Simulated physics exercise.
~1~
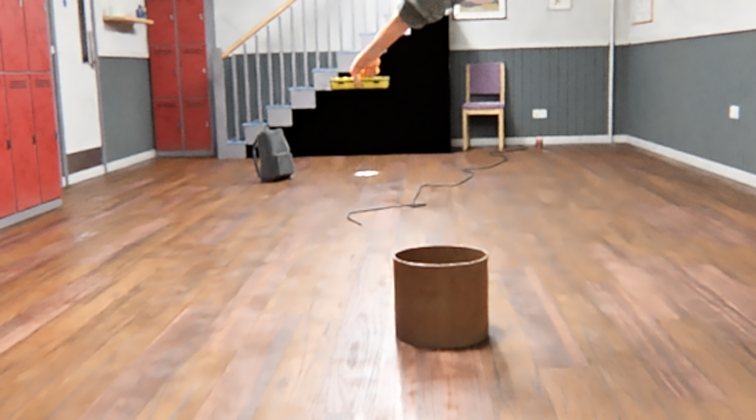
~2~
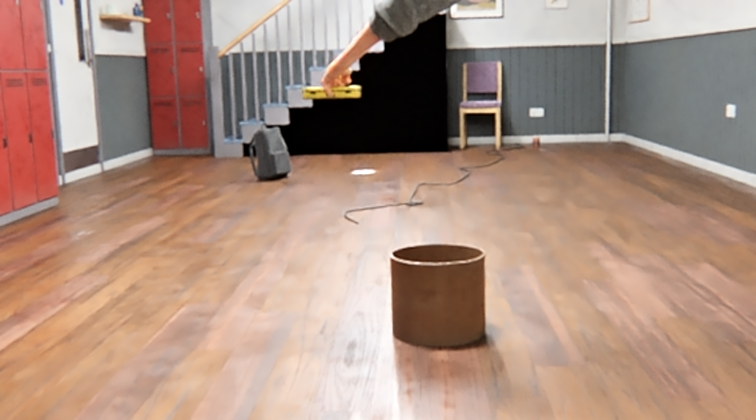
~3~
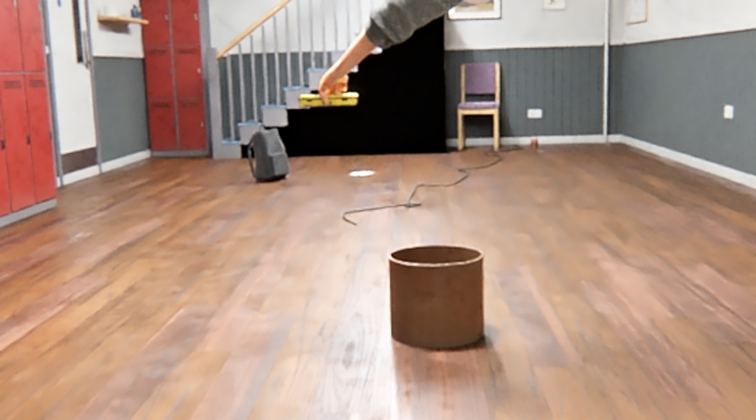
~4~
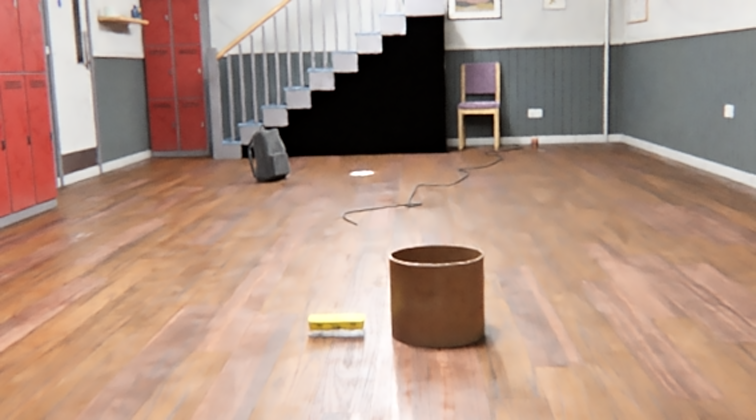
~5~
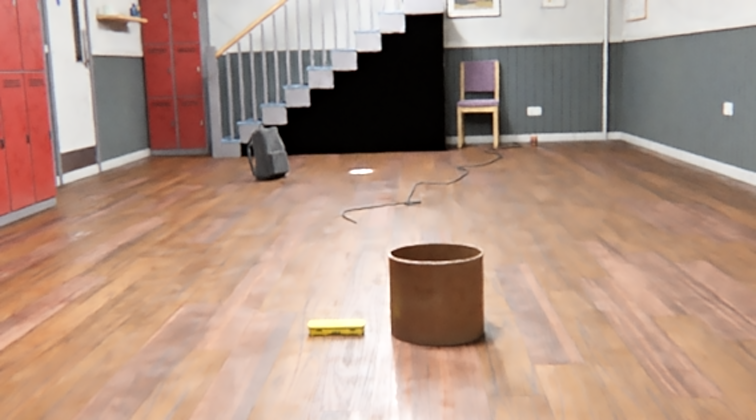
In a wood-floored room with red lockers and a staircase, a hand held a yellow case in the air, moved it left and let it go, and it dropped to the floor, ending up just left of a brown, round, open container.
